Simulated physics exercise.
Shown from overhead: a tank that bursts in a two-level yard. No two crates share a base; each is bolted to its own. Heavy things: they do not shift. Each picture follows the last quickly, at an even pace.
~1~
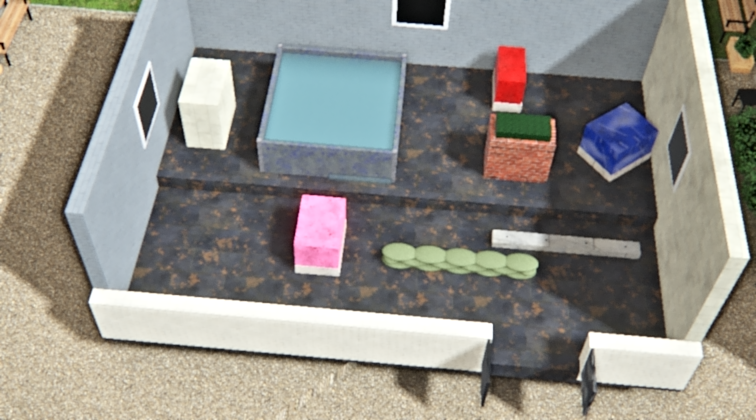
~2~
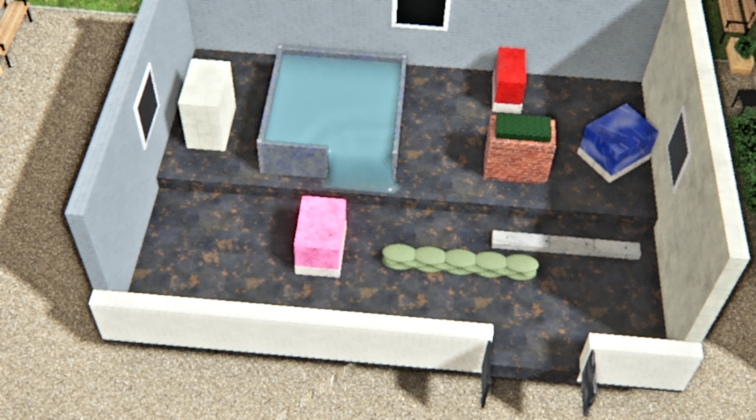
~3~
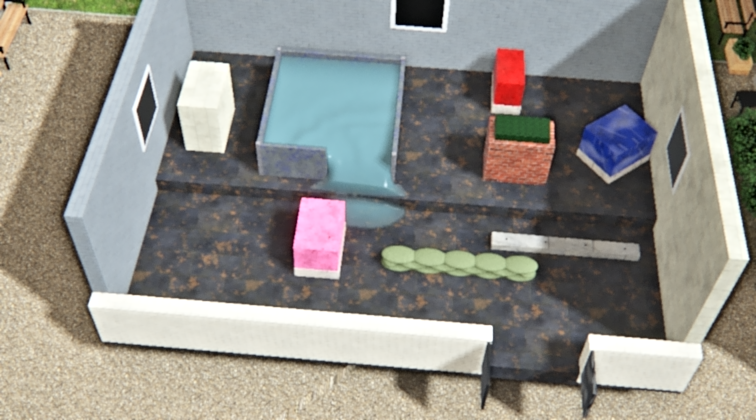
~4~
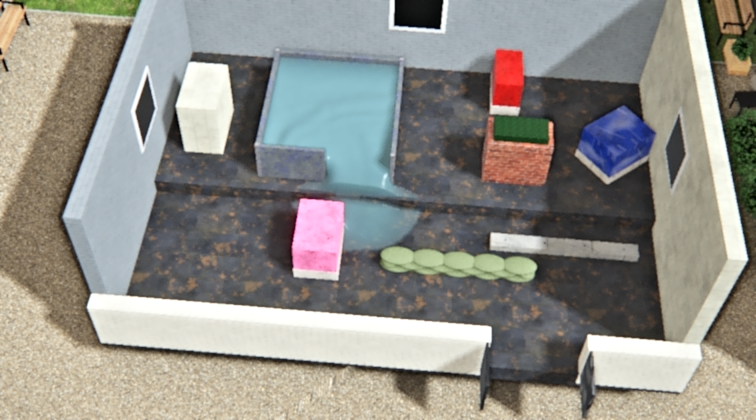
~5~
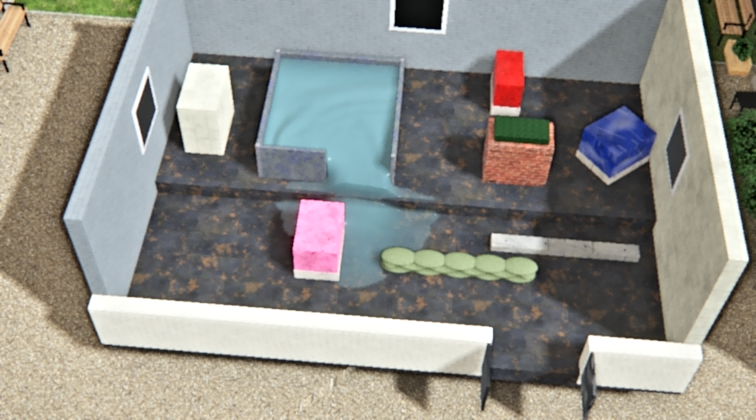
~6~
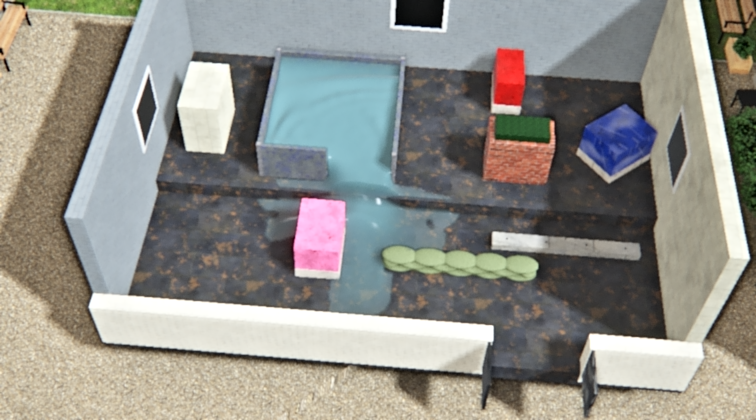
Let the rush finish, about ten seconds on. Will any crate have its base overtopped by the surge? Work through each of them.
At the end, the red crate is missed by the water this time. The pink crate is not missed by the water this time. The blue crate is missed by the water this time.
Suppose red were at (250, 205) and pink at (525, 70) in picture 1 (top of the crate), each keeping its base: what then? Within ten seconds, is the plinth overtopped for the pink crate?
The pink crate simply stays high and dry.
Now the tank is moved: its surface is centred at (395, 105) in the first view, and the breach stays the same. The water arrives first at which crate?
That is the pink crate.
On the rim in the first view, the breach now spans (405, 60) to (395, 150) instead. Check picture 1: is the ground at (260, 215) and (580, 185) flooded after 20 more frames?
Going in the order you asked, the first is never reached and the second is drenched.
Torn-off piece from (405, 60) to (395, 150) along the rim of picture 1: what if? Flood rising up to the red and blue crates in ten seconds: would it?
First, the red is flooded; second, the blue is flooded.
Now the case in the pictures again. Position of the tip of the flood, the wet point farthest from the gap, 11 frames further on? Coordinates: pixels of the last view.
Somewhere around (658, 286).
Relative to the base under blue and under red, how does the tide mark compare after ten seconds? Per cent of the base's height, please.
I'd put it at some 0 % for one and some 0 % for the other, in that order.
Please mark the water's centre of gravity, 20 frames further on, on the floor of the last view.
Near (362, 211).
A moment on, water covers 20 % of the floor; the red crate not reached, the pink crate water round its plinth, the blue crate not reached.
Next, water covers 35 % of the floor; the red crate not reached, the pink crate water round its plinth, the blue crate not reached.
Then, water covers 50 % of the floor; the red crate not reached, the pink crate water round its plinth, the blue crate not reached.
Later, water covers 50 % of the floor; the red crate not reached, the pink crate water round its plinth, the blue crate not reached.
In the end, water covers 50 % of the floor; the red crate stayed above the water, the pink crate was topped, the blue crate stayed above the water.
